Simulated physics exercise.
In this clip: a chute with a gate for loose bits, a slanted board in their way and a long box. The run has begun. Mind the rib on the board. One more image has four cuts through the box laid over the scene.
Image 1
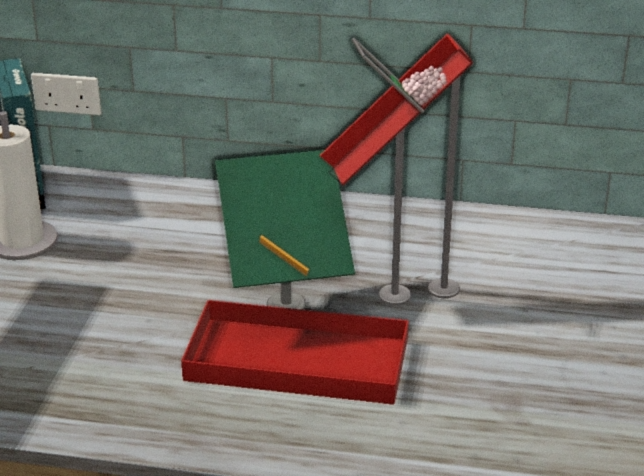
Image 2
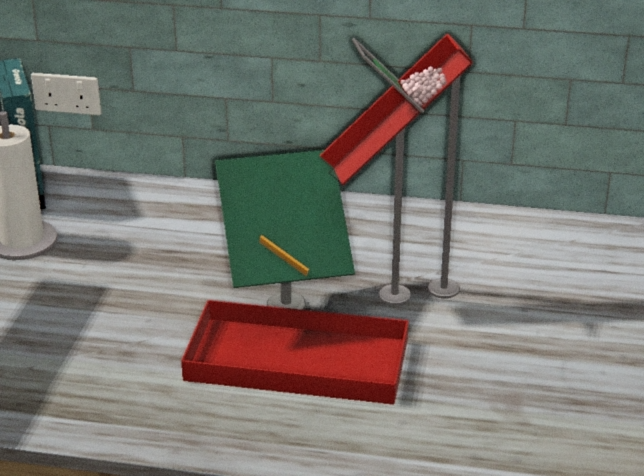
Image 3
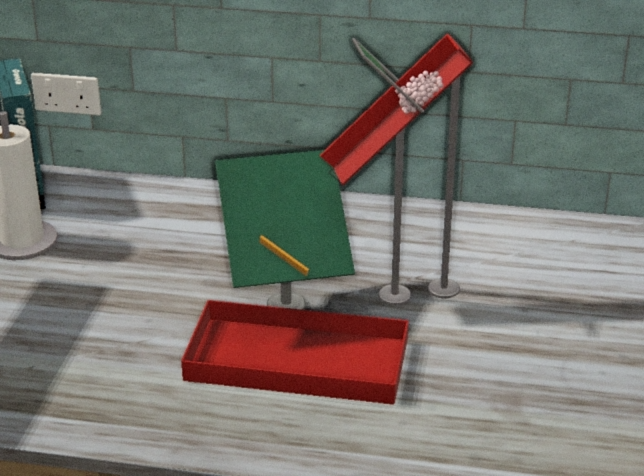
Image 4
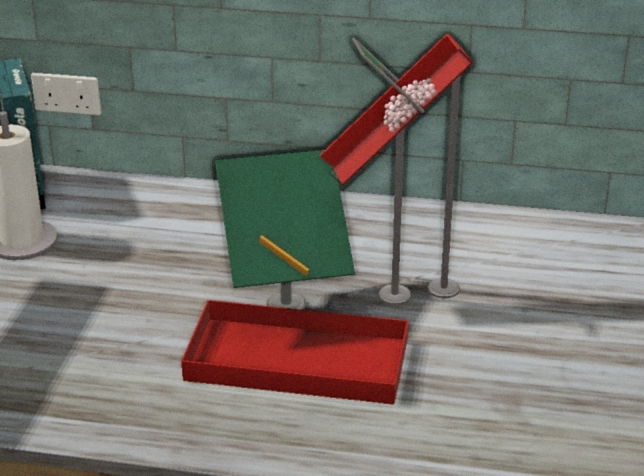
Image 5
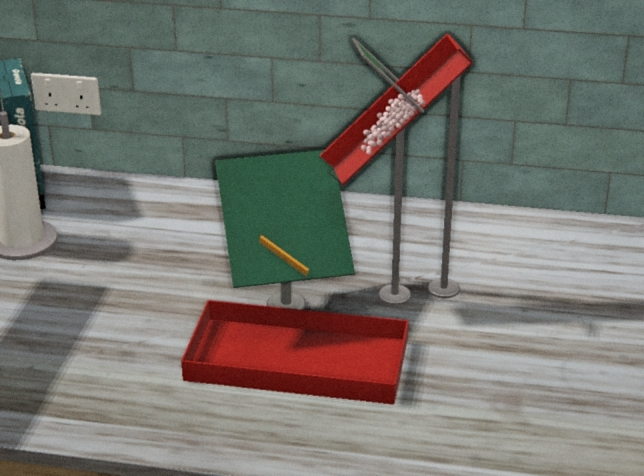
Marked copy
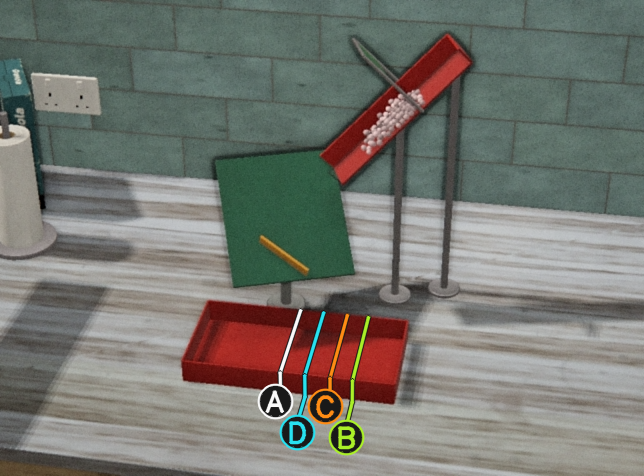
At first, a clump of small pinkish-white beads sits near the top of a sloping red chute, above a green slanted board with an orange rib and an empty red box. The beads then start sliding down to the left, passing the gate and spreading into a longer streak along the chute.
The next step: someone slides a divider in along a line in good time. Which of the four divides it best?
Best: C.
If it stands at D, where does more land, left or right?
Right.
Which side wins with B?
The left side.
On the marked copy, line A crosses the front rim at (280, 372); line B crosses the front rim at (352, 380); line C crosses the front rim at (330, 377); line D crosses the front rim at (304, 374).
Choosing A, of what is caught, a small part on the left of the divider, most on the right.
Choosing B, of what is caught, nearly all on the left of the divider, a stray few on the right.
Choosing C, of what is caught, about half on the left of the divider, about half on the right.
Choosing D, of what is caught, about a quarter on the left of the divider, most on the right.
